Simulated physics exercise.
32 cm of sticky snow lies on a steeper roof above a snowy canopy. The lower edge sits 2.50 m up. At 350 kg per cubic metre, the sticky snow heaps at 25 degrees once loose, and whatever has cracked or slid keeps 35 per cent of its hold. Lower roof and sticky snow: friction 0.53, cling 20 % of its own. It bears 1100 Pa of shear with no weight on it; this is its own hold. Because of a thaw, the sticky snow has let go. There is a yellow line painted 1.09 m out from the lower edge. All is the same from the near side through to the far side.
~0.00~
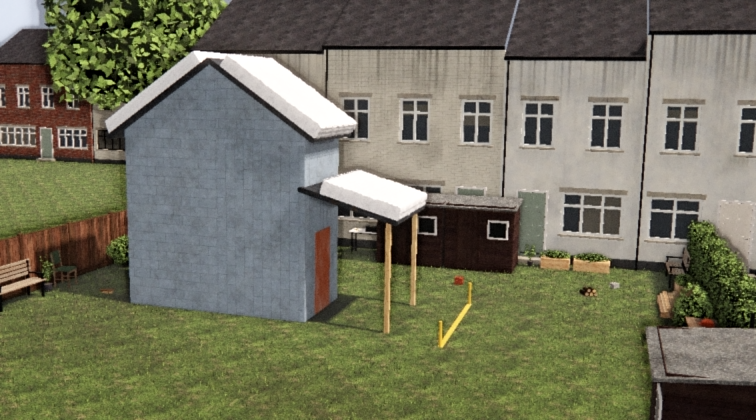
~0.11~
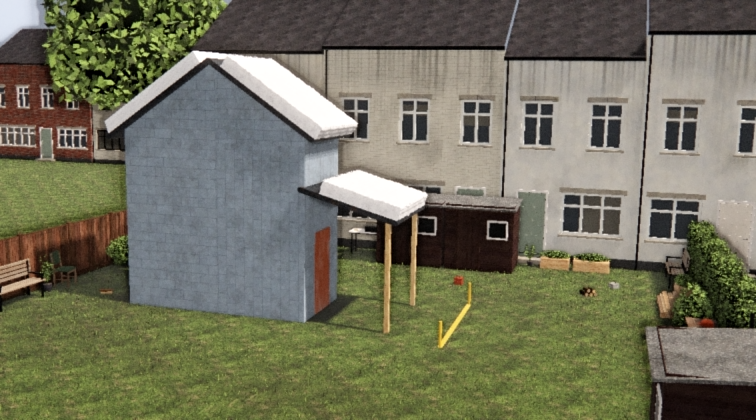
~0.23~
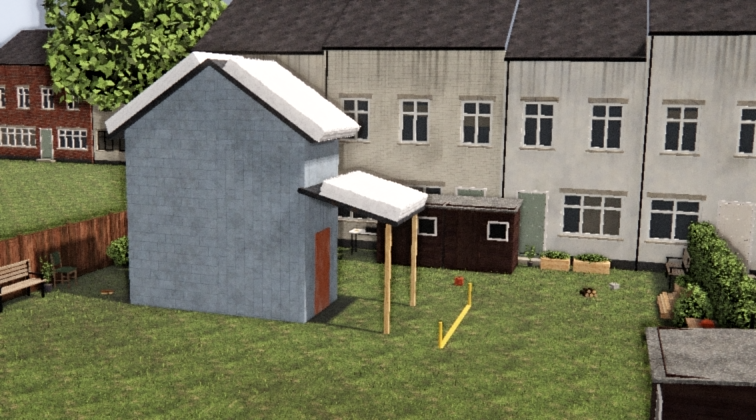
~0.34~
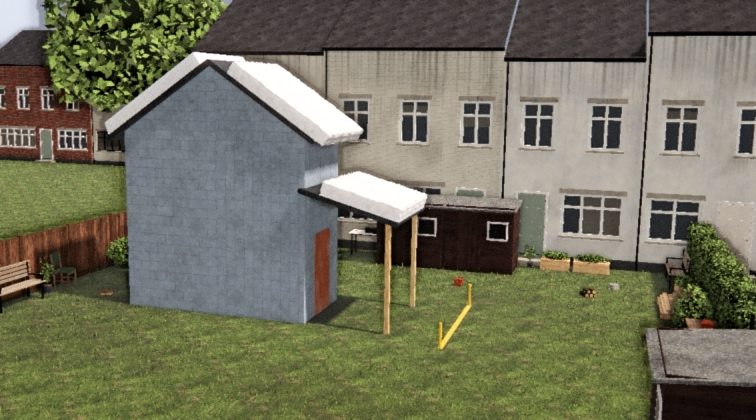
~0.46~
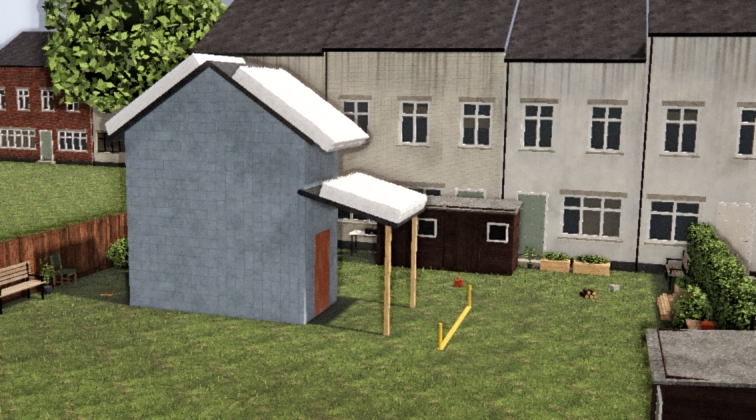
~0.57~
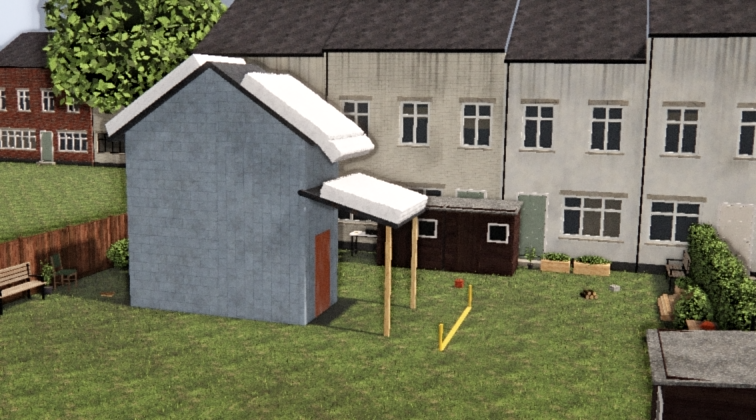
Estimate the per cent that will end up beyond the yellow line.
Roughly 35 per cent will end up beyond it.
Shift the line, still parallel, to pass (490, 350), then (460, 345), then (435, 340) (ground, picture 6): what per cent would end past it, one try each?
I'd guess near 12 %, then near 25 %, and near 40 % on the last try.
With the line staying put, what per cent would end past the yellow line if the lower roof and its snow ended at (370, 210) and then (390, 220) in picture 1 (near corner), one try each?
First 45 per cent, second 40 per cent.
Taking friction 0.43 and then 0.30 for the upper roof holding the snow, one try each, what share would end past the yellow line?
First try 7 per cent, second try 20 per cent.
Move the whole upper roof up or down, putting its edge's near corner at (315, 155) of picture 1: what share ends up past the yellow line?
Result: Near 16 %.
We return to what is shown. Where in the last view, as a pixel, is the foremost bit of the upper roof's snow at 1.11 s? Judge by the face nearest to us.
At about (385, 197).
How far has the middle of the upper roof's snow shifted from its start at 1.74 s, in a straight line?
Straight-line shift: Around 4.0 m.
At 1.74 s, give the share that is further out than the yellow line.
About 2 %.
After 1.11 s, none is below the lower edge and 0 % is past the line.
After 1.74 s, 17 % is below the lower edge and 2 % is past the line.
After 2.37 s, 51 % is below the lower edge and 33 % is past the line.
After 3.00 s, 57 % is below the lower edge and 35 % is past the line.
After 3.90 s, at the end, 57 % is below the lower edge and 35 % is past the line.
